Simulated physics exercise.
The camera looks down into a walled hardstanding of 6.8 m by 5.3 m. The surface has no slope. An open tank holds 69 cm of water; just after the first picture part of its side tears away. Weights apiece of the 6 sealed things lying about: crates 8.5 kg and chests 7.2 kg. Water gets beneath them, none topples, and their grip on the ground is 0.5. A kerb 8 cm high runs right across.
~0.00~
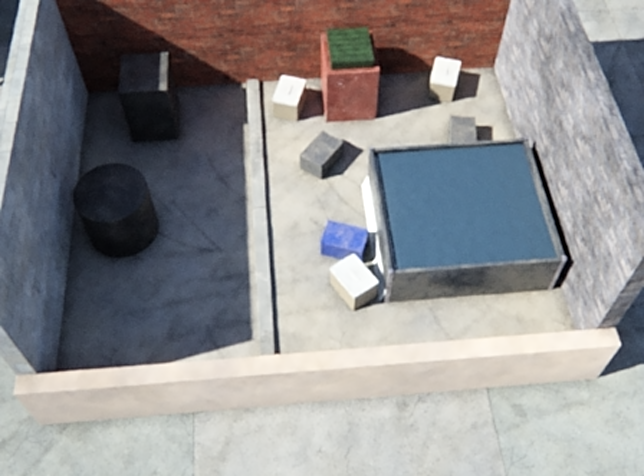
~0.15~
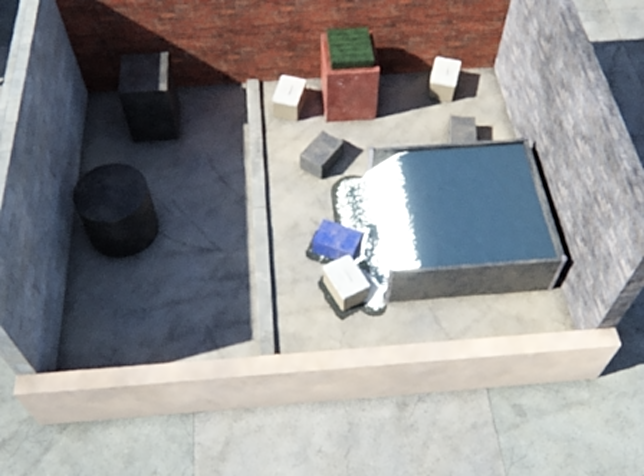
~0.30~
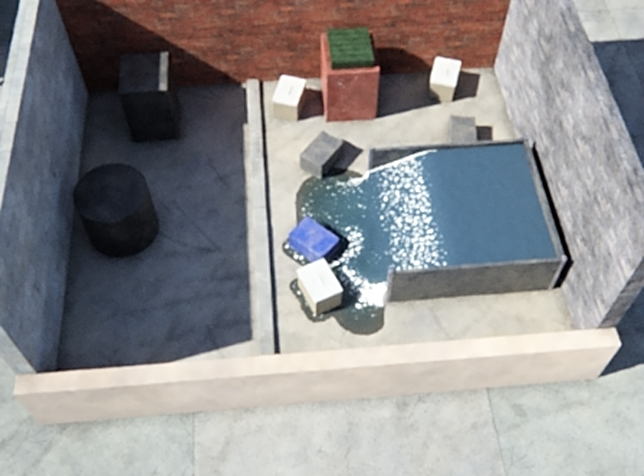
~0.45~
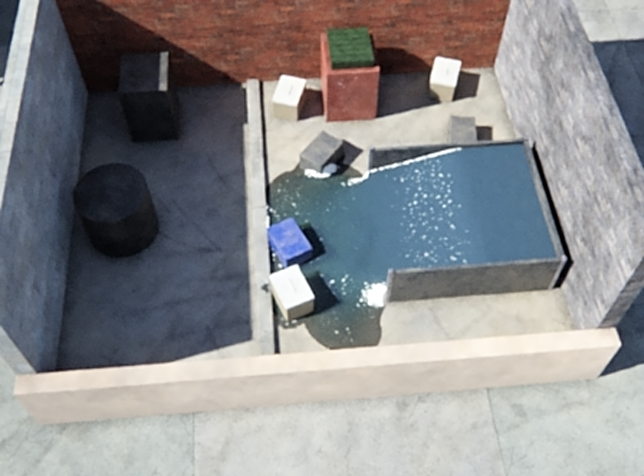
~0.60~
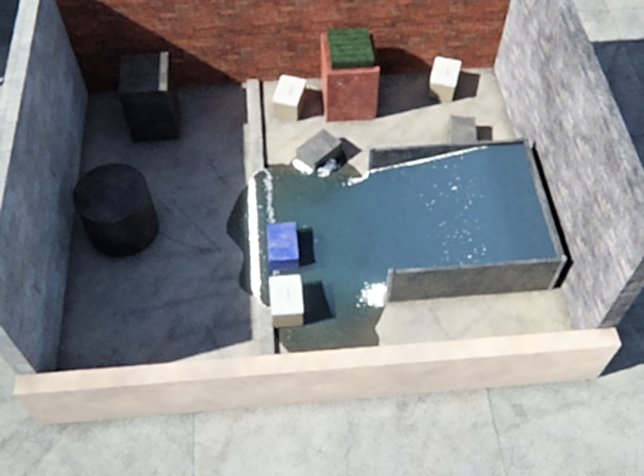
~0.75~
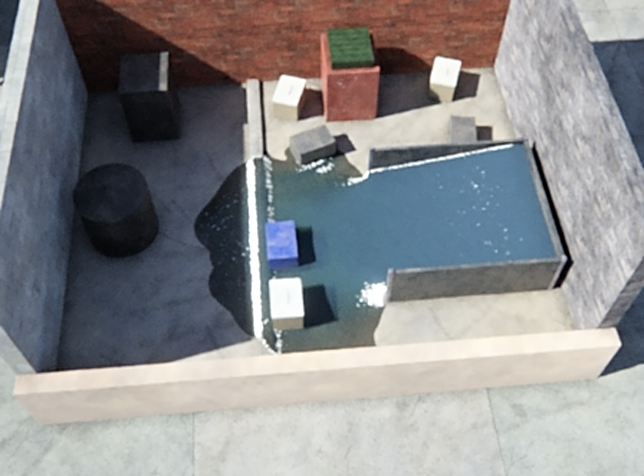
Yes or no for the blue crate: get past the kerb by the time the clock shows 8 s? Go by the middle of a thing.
Blue crate gets past.
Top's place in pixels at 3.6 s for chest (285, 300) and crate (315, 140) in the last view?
Near (118, 297) and (304, 112).
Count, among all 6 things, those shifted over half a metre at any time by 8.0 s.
I count 5.
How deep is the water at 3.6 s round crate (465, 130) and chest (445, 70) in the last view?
About 0 and 0 cm.
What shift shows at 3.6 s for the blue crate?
About 350 cm.
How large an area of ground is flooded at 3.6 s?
Some 27 m2.
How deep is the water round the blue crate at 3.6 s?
Roughly 26 cm.
After 1.6 s the blue crate is near (179, 261), 2.3 m from its start, afloat; 2 of 6 are over the mark; 1 afloat.
After 3.6 s the blue crate is near (71, 248), 3.7 m from its start, afloat; 2 of 6 are over the mark; 4 afloat.
After 5.6 s the blue crate is near (75, 258), 3.7 m from its start, afloat; 2 of 6 are over the mark; 3 afloat.
After 8.0 s the blue crate is near (75, 254), 3.7 m from its start, afloat; 2 of 6 are over the mark; 6 afloat.
